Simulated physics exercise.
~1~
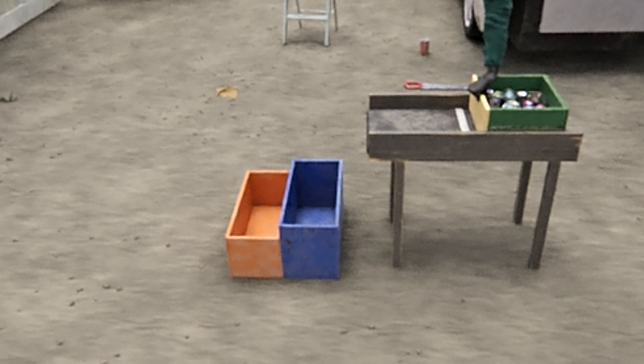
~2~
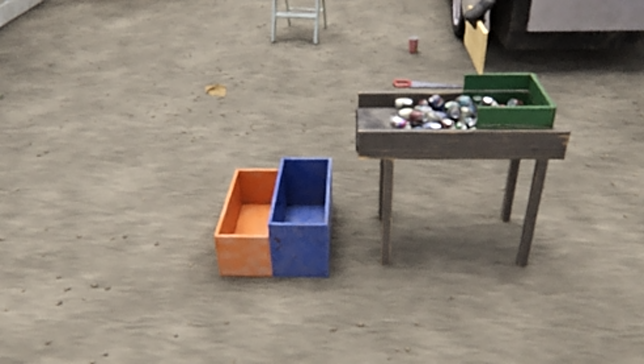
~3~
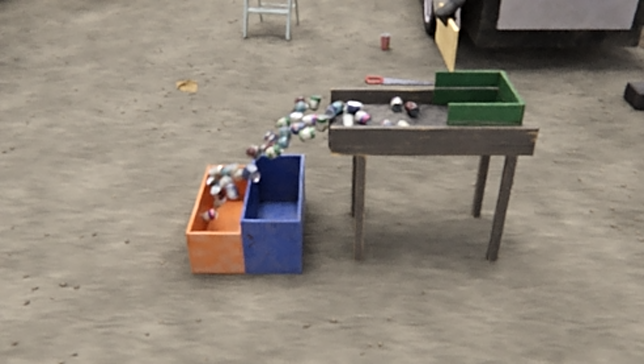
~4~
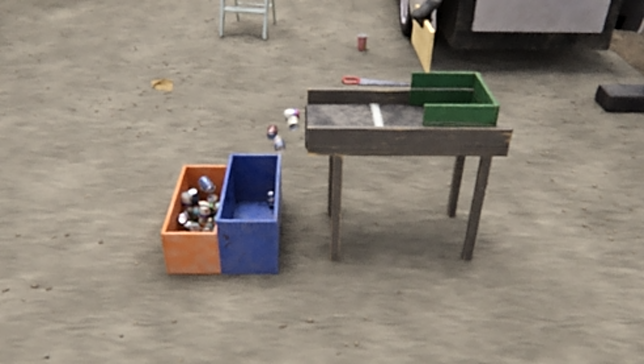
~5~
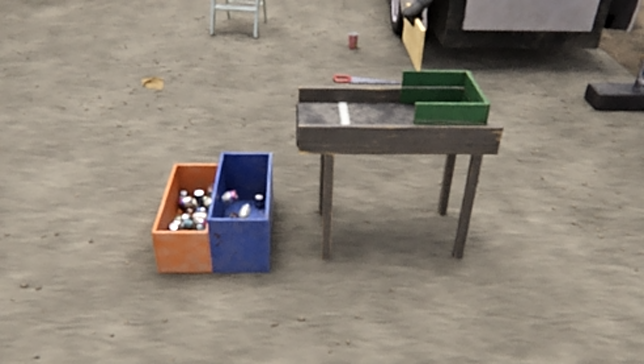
Mini cans sliding left along a belt from a green pen and dropping mostly into an orange tote, some into a blue bin.
